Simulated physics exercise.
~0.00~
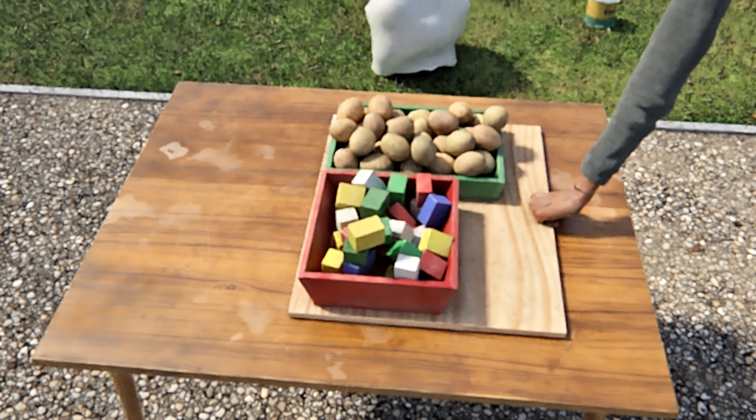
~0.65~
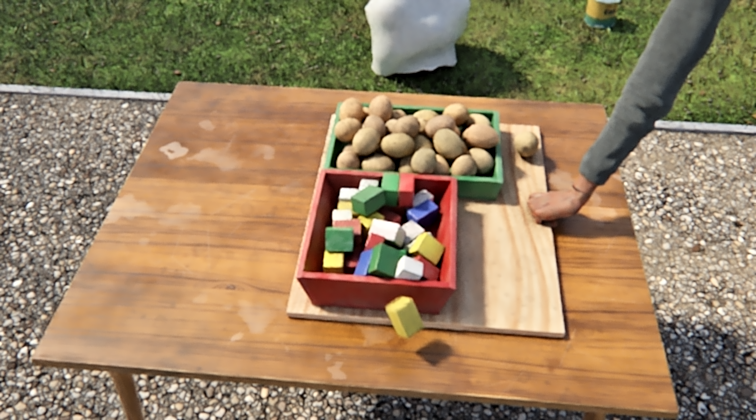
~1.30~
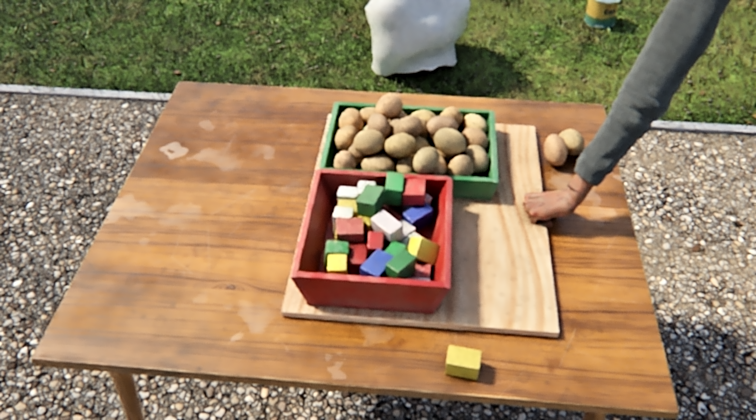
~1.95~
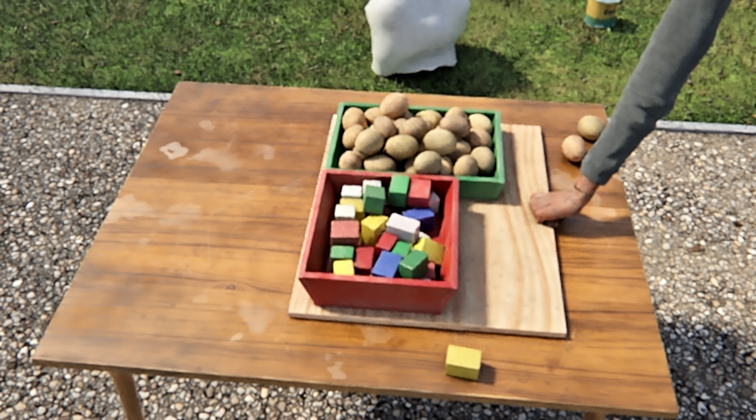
A hand slides a board of crates back and forth, spilling one brick and two potatoes.
